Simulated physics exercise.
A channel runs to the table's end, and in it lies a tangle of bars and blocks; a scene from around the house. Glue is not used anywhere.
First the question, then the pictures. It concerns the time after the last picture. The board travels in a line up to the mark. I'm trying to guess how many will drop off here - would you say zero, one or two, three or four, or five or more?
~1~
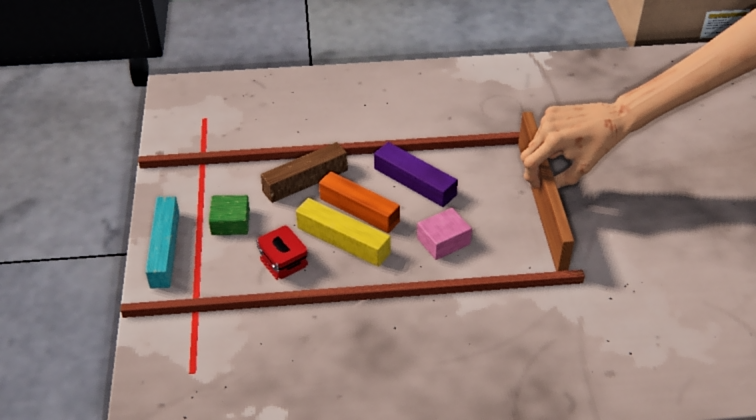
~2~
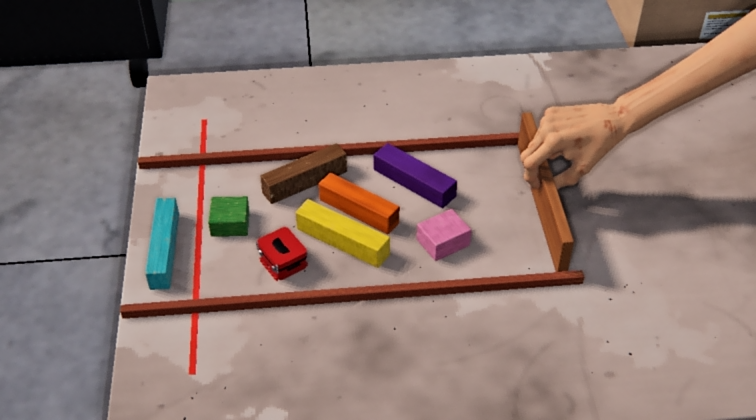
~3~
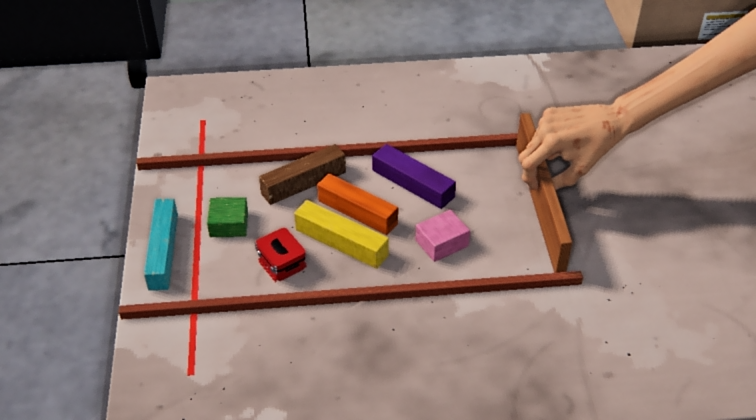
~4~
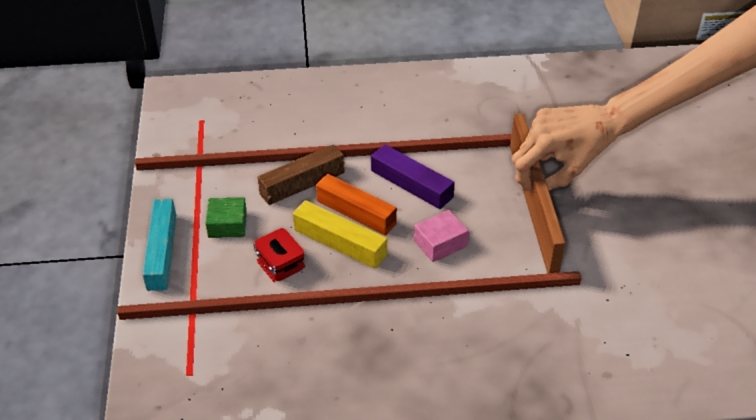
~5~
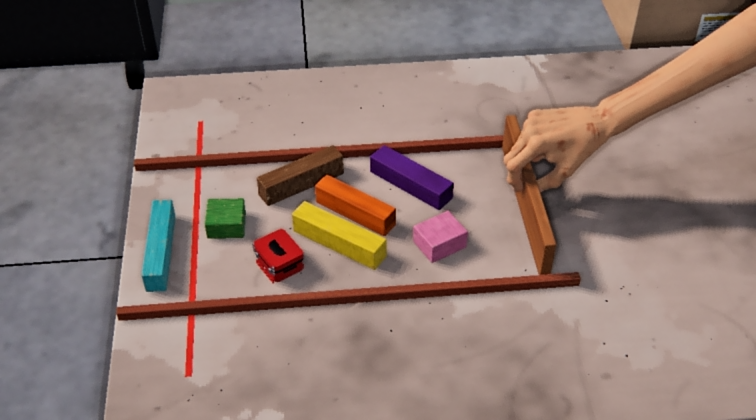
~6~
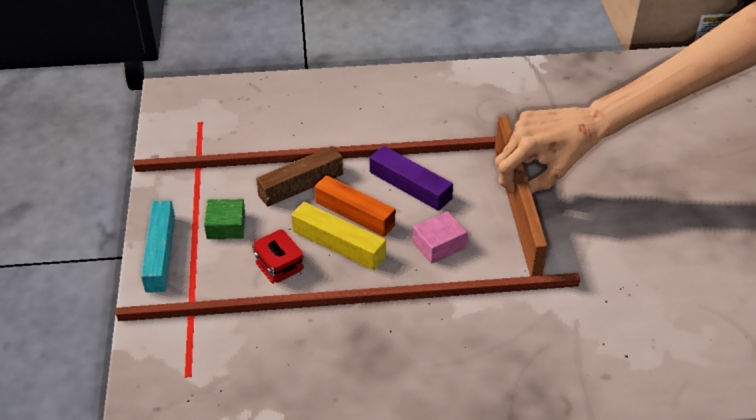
I'd say three or four.
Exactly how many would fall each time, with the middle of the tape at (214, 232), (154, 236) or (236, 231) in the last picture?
The counts: 1, 6 and 1.
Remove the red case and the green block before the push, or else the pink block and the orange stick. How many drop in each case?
Result: 1 in the first case, with 1 in the second.
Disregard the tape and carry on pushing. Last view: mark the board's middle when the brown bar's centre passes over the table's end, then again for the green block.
Estimated middle: (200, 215), and (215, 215) for the other.
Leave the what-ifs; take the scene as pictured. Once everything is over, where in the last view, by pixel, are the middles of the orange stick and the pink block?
The orange stick stops around (159, 211); the pink block around (171, 254).
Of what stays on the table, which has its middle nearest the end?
The yellow bar finishes closest.
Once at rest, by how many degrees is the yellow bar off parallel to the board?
Angle: Around 5°.
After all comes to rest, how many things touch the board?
2 in contact.
Early on, none off yet; turquoise bar at rest near (159, 245); green block at rest near (225, 219); red case at rest near (279, 258).
A while later, none off yet; turquoise bar at rest near (159, 245); green block at rest near (225, 219); red case travelled about its own width near (253, 260).
Further along, none off yet; turquoise bar travelled a little near (134, 248); green block travelled well along near (163, 223); red case travelled well along near (165, 267).
Finally, the number that fall off is three or four; lost, brown bar, red case, green block and turquoise bar.
